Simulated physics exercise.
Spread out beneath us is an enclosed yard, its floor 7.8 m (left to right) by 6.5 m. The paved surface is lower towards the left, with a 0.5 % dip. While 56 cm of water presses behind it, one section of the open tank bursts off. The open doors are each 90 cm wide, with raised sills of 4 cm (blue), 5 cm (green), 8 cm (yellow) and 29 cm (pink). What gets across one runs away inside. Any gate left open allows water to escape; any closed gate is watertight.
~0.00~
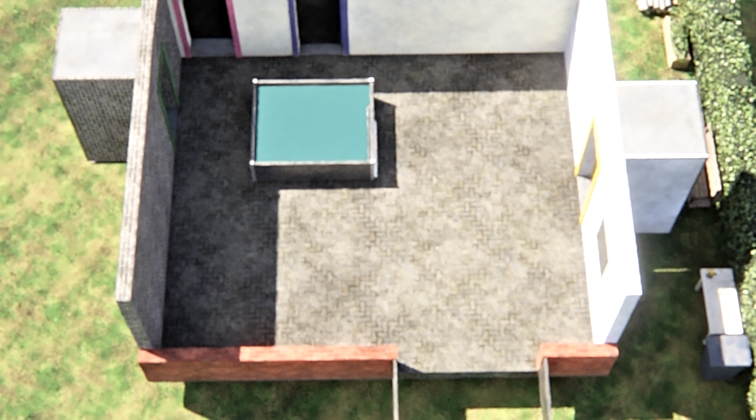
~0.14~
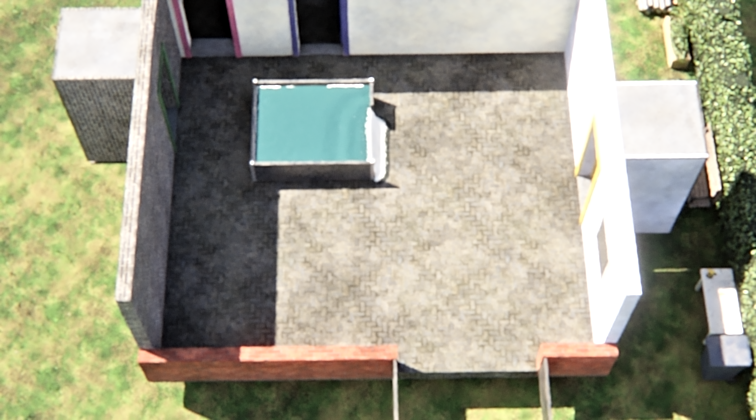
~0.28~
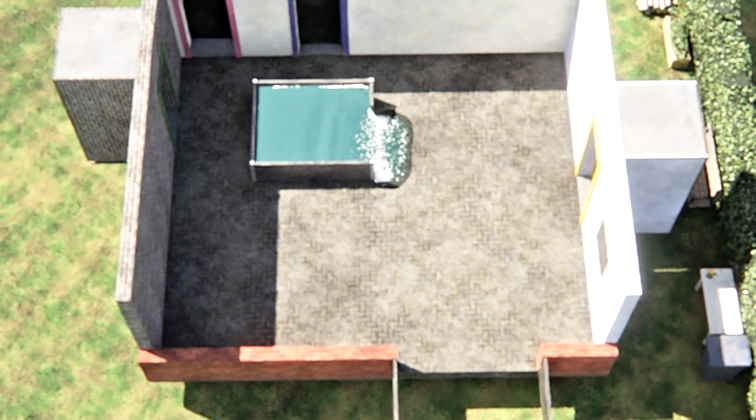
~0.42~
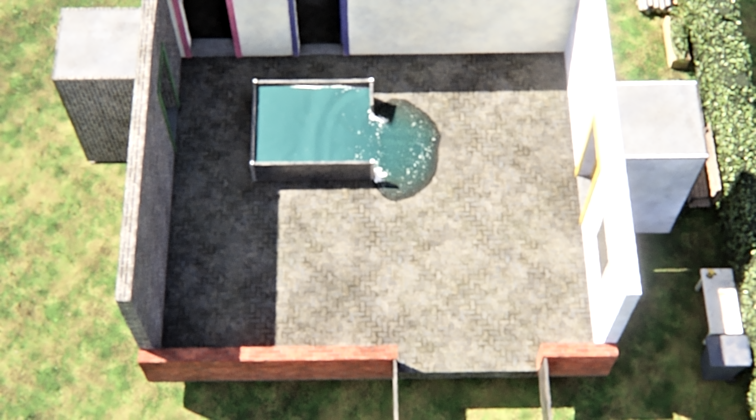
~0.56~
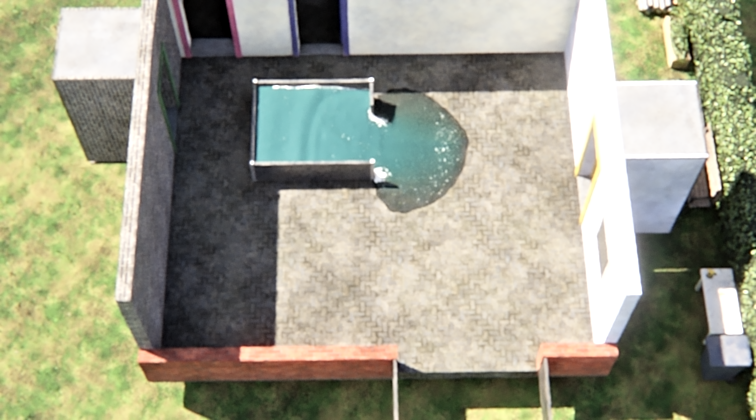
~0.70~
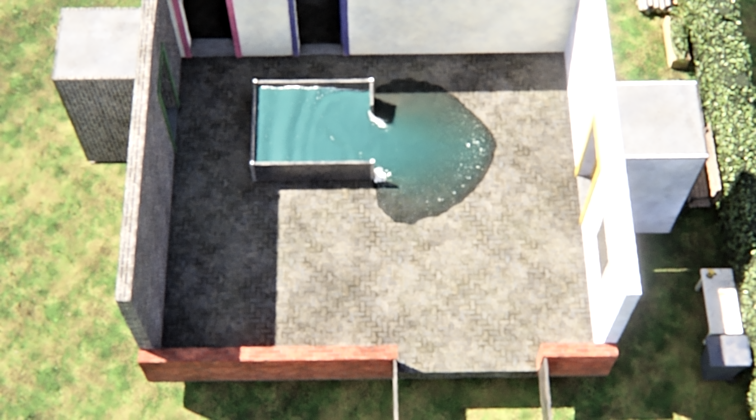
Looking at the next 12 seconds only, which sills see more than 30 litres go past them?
Over those seconds, the blue door sees 30 litres or less; the green door sees 30 litres or less; the yellow door sees more than 30 litres; the pink door sees 30 litres or less.
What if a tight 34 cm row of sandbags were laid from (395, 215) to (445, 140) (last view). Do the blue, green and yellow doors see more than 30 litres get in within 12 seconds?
Doors: Blue stays under / green stays under / yellow stays under.
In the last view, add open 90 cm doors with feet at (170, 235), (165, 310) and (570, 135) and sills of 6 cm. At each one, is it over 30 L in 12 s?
Check each in turn: The first fails, the second fails, the third succeeds.
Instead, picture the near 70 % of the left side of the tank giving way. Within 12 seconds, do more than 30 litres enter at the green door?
Against the limit, green exceeds it.
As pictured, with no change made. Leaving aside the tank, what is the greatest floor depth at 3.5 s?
Roughly 24 cm.
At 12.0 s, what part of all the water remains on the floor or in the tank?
Roughly 78 per cent is still there.
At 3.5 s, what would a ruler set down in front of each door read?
Depths: Blue door 0 cm, green door 0 cm, yellow door 16 cm, pink door 0 cm.
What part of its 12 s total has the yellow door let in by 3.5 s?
I'd put it at about 75 per cent by that point.
After 1.4 s water covers 25 % of the floor and is deepest (29 cm) near (380, 157); blue door not reached, green door not reached, yellow door not reached, pink door not reached.
After 2.2 s water covers 35 % of the floor and is deepest (24 cm) near (380, 157); blue door not reached, green door not reached, yellow door 18 cm at the sill, 18 L in, pink door not reached.
After 3.5 s water covers 40 % of the floor and is deepest (24 cm) near (586, 357); blue door not reached, green door not reached, yellow door 16 cm at the sill, 73 L in, pink door not reached.
After 7.0 s water covers 60 % of the floor and is deepest (10 cm) near (574, 338); blue door 3 cm at the sill, 0 L in, green door not reached, yellow door 8 cm at the sill, 100 L in, pink door not reached.
After 12.0 s water covers 90 % of the floor and is deepest (7 cm) near (169, 244); blue door 4 cm at the sill, 0 L in, green door 4 cm at the sill, 0 L in, yellow door 4 cm at the sill, 100 L in, pink door 6 cm at the sill, 0 L in.
